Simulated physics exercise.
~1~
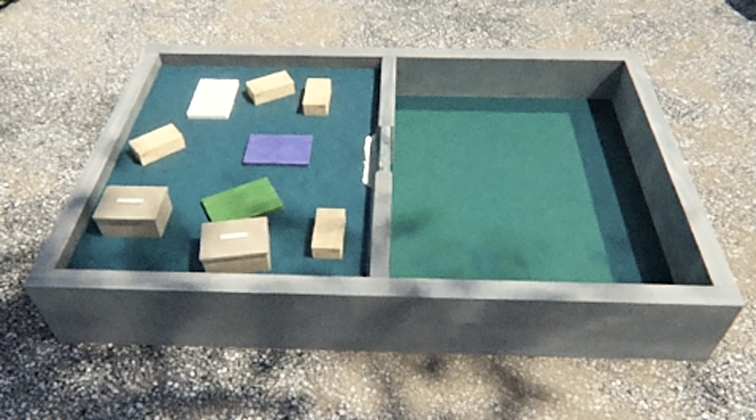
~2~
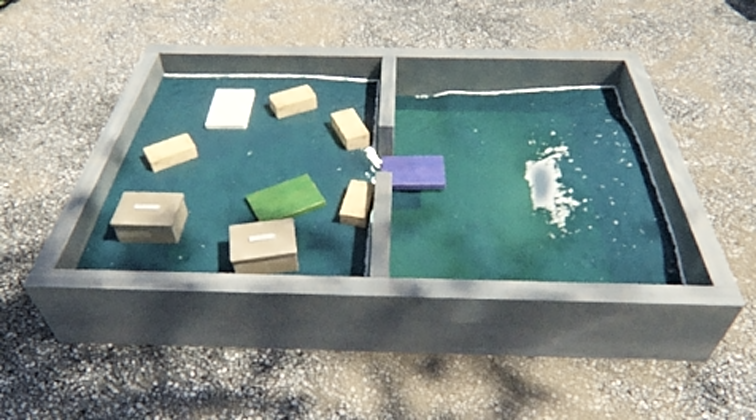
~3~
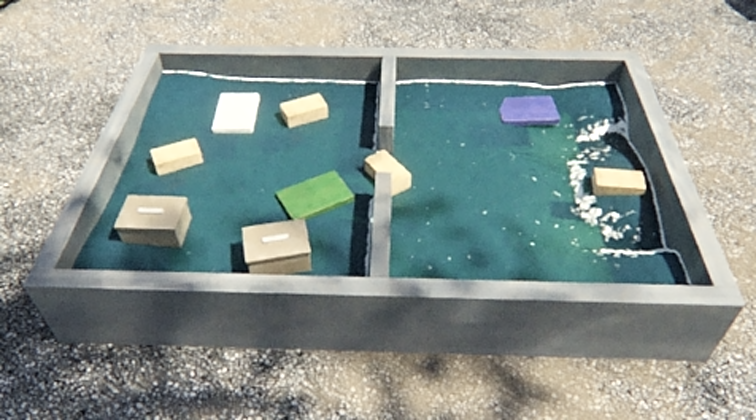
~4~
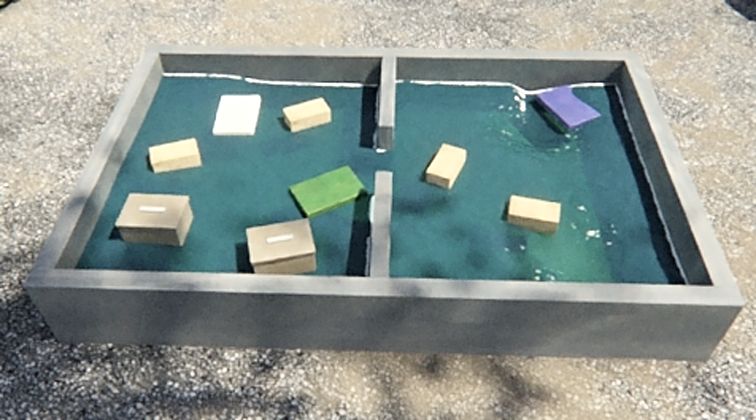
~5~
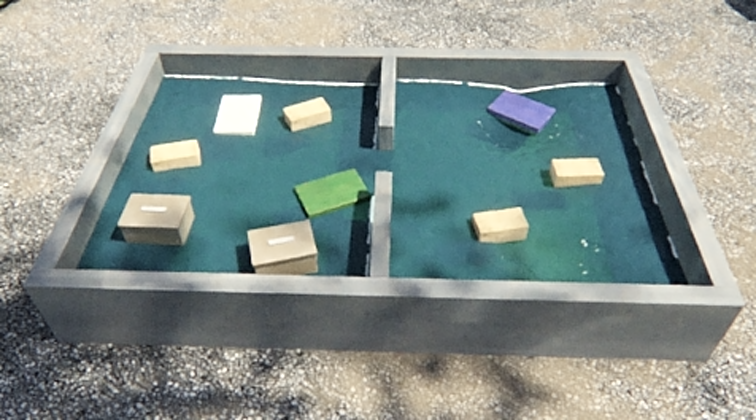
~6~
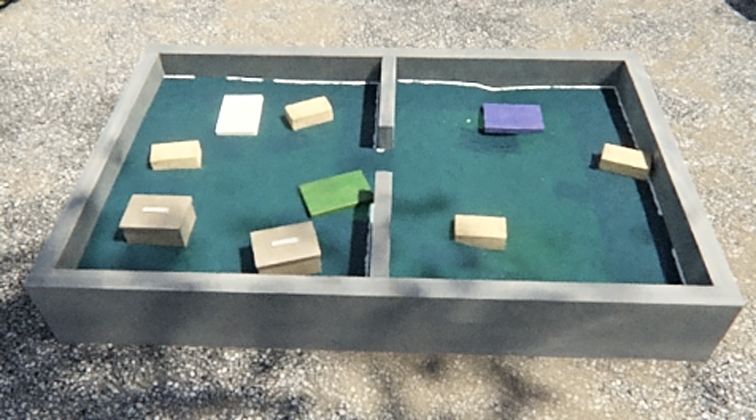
The clip opens on a gray basin split by a wall, with boxes and flat slabs, one green and one blue, gathered in the water on the left. Water surges into the right side, and the blue slab slips through the gap as white foam breaks out. Two small tan boxes follow, one swept toward the far right while the other passes through the opening. The blue slab turns near the back wall, the first box drifts back leftward, and the second floats right. As the water calms, the green slab sits short of the gap, while three pieces float on the right.
